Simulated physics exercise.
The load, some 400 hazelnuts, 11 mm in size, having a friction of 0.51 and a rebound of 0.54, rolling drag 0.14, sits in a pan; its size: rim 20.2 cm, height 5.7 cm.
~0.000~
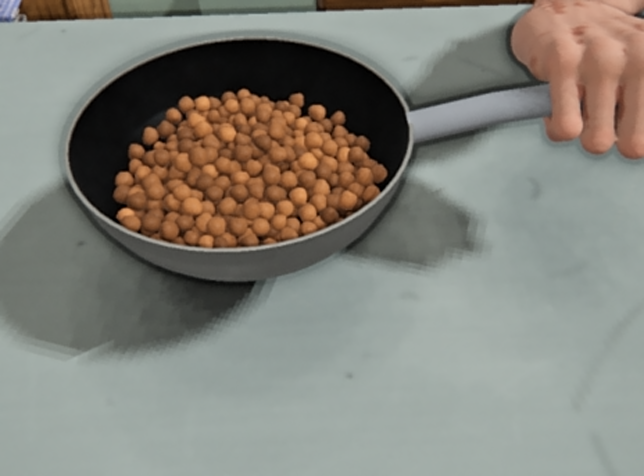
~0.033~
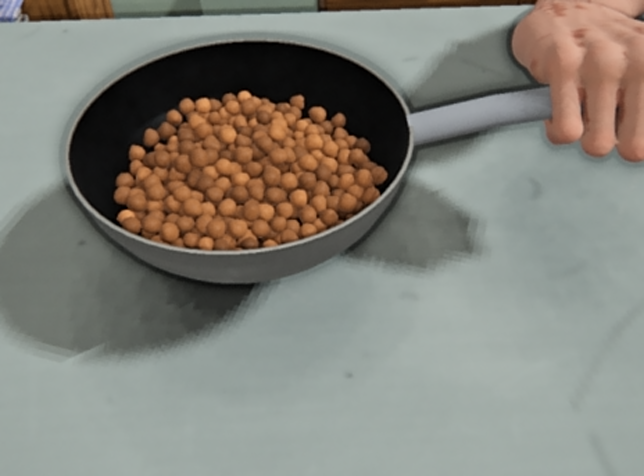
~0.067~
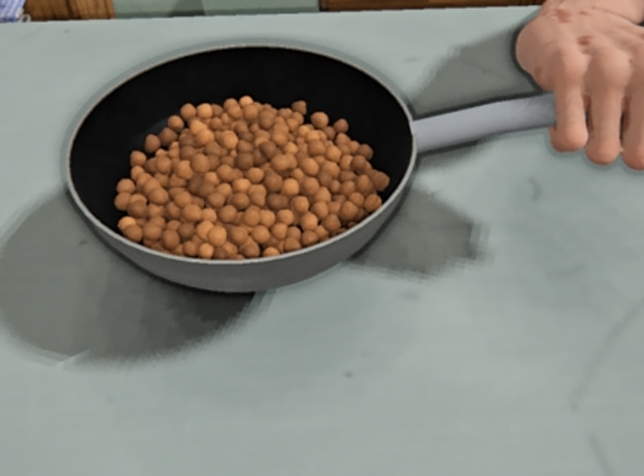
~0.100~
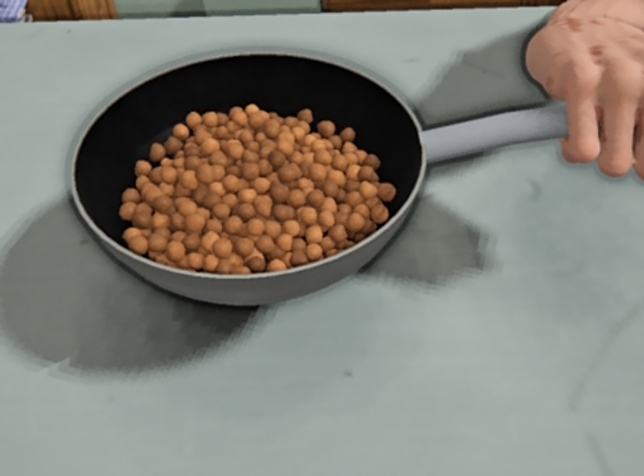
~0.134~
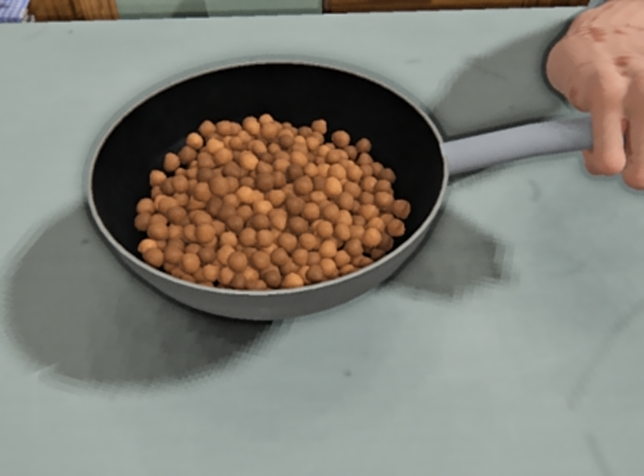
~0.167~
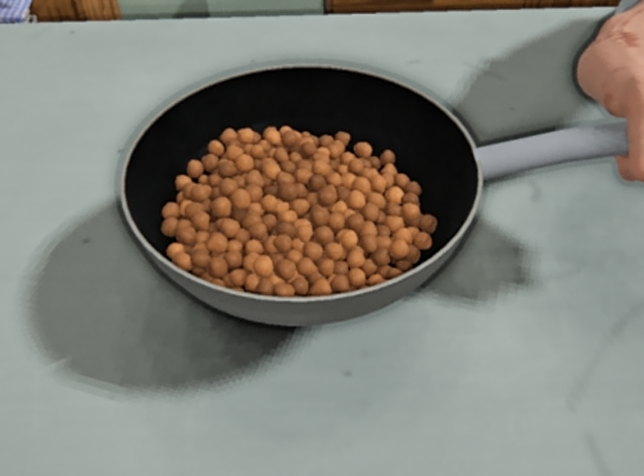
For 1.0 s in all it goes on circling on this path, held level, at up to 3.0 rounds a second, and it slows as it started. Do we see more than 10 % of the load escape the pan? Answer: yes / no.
Answer: Yes.
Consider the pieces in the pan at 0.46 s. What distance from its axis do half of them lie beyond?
6.0 centimetres or so.
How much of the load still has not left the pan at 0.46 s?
Estimated share: Some 95 per cent.
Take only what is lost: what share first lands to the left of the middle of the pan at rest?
Something like 60 in a hundred.
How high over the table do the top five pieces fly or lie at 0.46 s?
About 17 cm.
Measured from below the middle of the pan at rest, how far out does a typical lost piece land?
It comes to around 20 cm.
Then, at 0.46 s, pan 95 %; middle of the pieces not yet landed near (261, 143).
Then, at 0.71 s, fallen left of where it stops 5 %, pan 85 %, in the air 10 %; middle of the pieces not yet landed near (328, 156).
After 0.93 s, fallen left of where it stops 5 %, pan 80 %, fallen in front of where it stops 5 %, fallen right of where it stops 5 %, fallen behind where it stops 5 %; middle of the pieces not yet landed near (305, 192).
Then, at 1.15 s, fallen left of where it stops 10 %, pan 80 %, fallen in front of where it stops 5 %, fallen right of where it stops 5 %, fallen behind where it stops 5 %; middle of the pieces not yet landed near (349, 187).
By 1.6 s all is still; fallen left of where it stops 10 %, pan 80 %, fallen in front of where it stops 5 %, fallen right of where it stops 5 %, fallen behind where it stops 5 %.
